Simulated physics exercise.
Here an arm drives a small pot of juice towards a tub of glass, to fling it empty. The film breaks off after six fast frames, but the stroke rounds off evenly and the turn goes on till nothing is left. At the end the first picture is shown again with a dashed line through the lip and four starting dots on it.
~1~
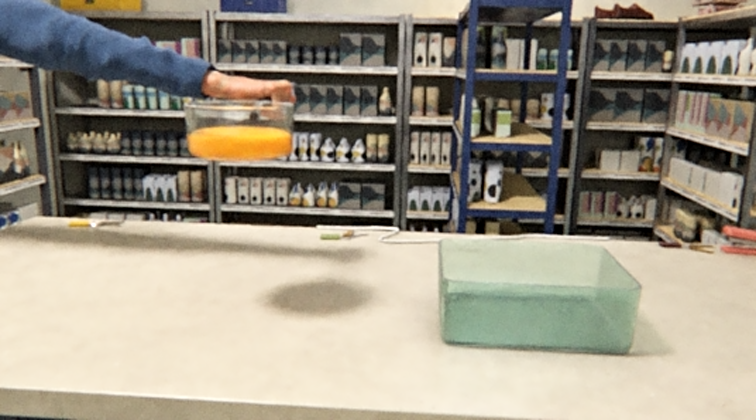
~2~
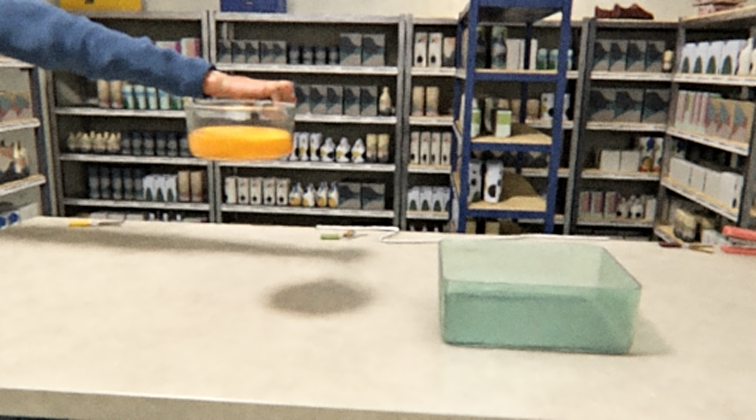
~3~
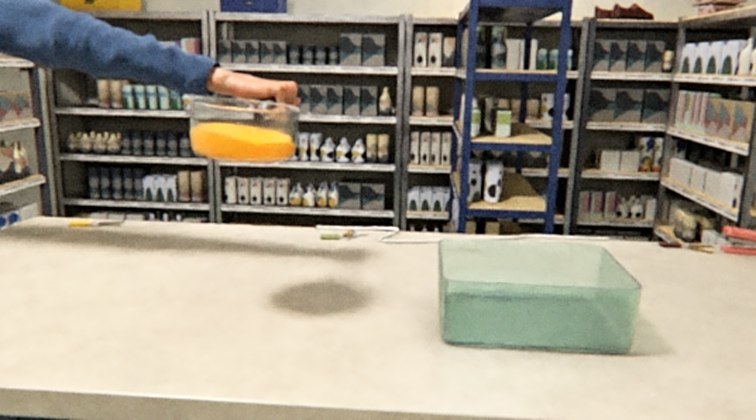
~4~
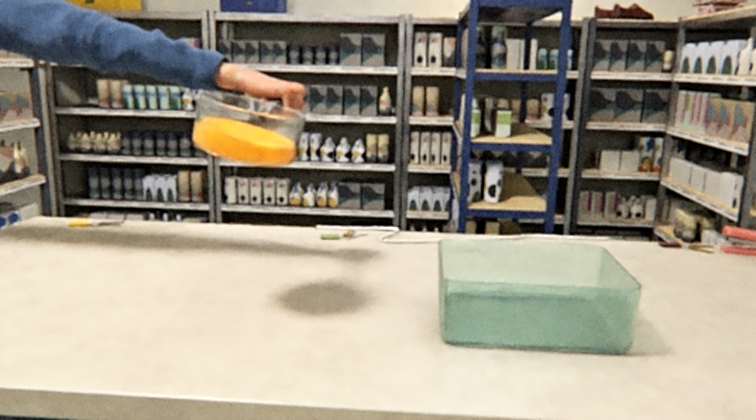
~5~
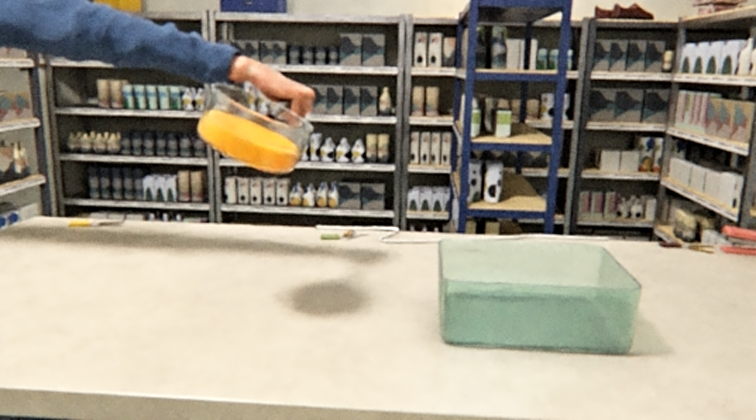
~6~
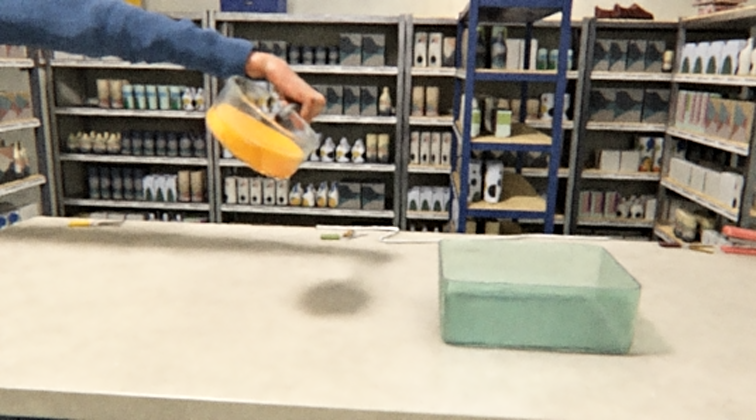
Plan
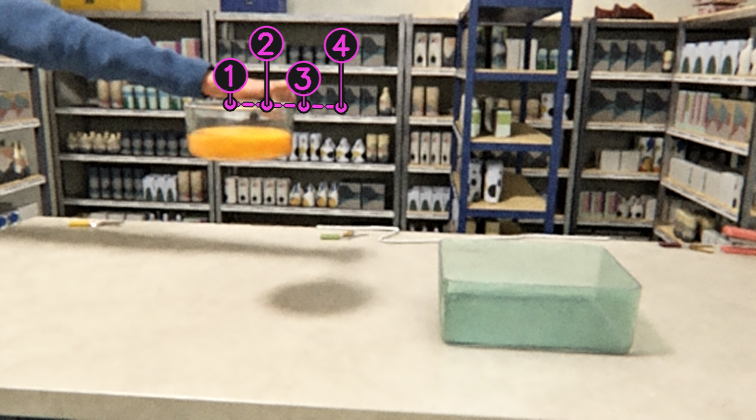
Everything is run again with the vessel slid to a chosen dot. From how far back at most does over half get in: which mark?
Take 4.
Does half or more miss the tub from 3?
Yes, that goes wrong.
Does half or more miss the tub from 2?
Yes, it does.
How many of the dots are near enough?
One of them.
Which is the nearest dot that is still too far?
Dot 3.
On the marked copy, 1 at (230, 103); 2 at (266, 105); 3 at (303, 106); 4 at (341, 107).
With 1, about 0 % lands in the tub, 100 % falls short.
With 2, about 0 % lands in the tub, 99 % falls short.
With 3, about 9 % lands in the tub, 88 % falls short and 3 % goes beside or beyond.
With 4, about 76 % lands in the tub, 15 % falls short and 10 % goes beside or beyond.
